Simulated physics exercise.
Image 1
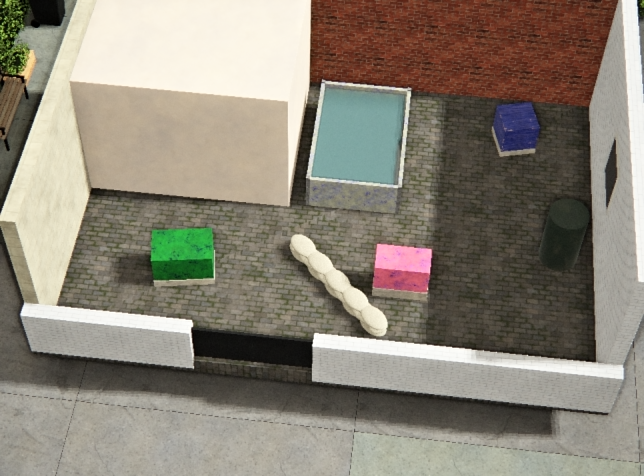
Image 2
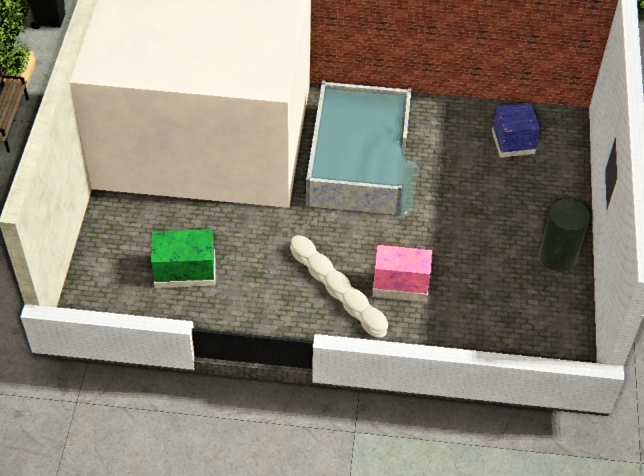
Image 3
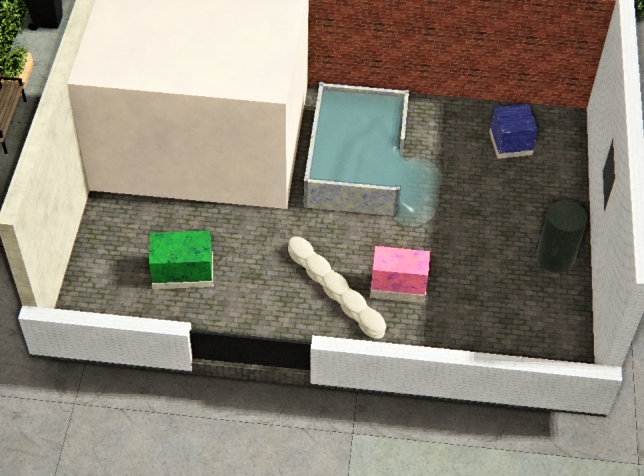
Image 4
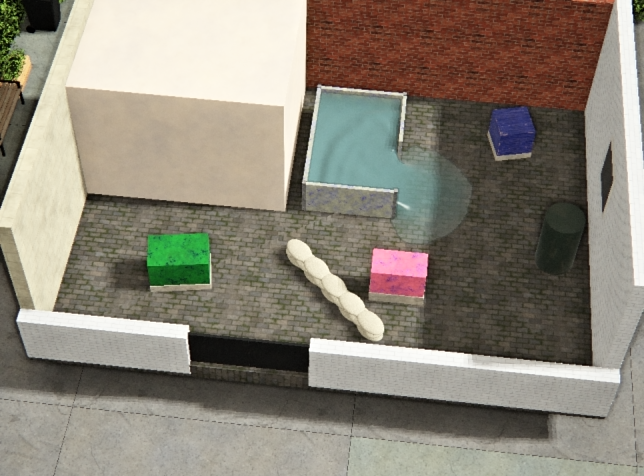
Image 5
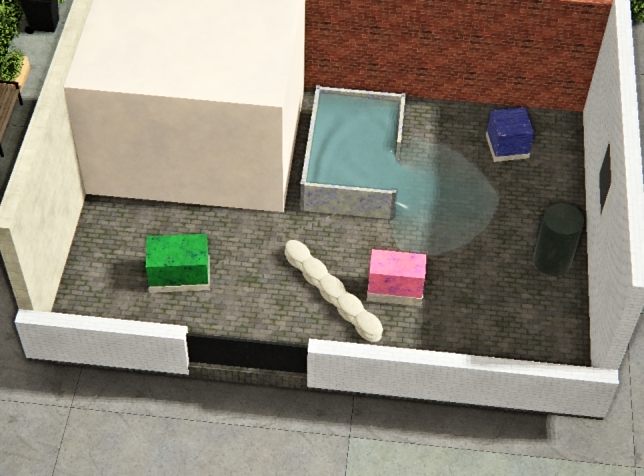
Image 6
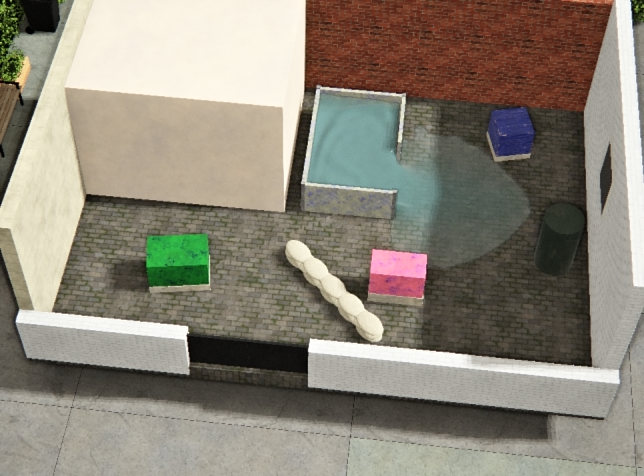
Walled brick-paved yard with coloured blocks, water bursting from the broken right side of a raised tank and fanning across the floor.
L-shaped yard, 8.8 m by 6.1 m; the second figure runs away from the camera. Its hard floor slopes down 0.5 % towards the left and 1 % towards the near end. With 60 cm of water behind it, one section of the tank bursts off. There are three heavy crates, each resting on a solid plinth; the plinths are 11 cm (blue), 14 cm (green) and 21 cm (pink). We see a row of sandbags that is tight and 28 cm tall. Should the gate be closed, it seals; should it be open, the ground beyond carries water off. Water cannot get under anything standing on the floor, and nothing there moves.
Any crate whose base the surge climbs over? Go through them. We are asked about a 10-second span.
Blue crate climbed over, green crate not climbed over, pink crate not climbed over.
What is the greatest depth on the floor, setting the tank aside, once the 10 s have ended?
I'd put it at close to 12 cm.
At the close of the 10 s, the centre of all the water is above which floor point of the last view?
Pixel position near (409, 247).
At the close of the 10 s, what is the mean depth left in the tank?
Mean depth: About 7 cm.
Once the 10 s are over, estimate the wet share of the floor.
90 %.
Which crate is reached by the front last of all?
The green one.
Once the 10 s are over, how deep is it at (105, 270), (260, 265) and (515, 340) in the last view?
Depths in turn: Roughly 1, 4 and 8 centimetres.
A moment later water covers 25 % of the floor and is deepest (29 cm) near (406, 206); blue plinth reached, green plinth not reached, pink plinth reached.
Soon after water covers 40 % of the floor and is deepest (27 cm) near (582, 239); blue plinth reached, green plinth not reached, pink plinth reached.
Next water covers 45 % of the floor and is deepest (26 cm) near (586, 373); blue plinth reached, green plinth not reached, pink plinth reached.
Later on water covers 65 % of the floor and is deepest (16 cm) near (310, 93); blue plinth reached, green plinth not reached, pink plinth reached.
At the end water covers 90 % of the floor and is deepest (12 cm) near (564, 391); highest at the blue plinth 15 cm, highest at the green plinth 9 cm, highest at the pink plinth 13 cm.
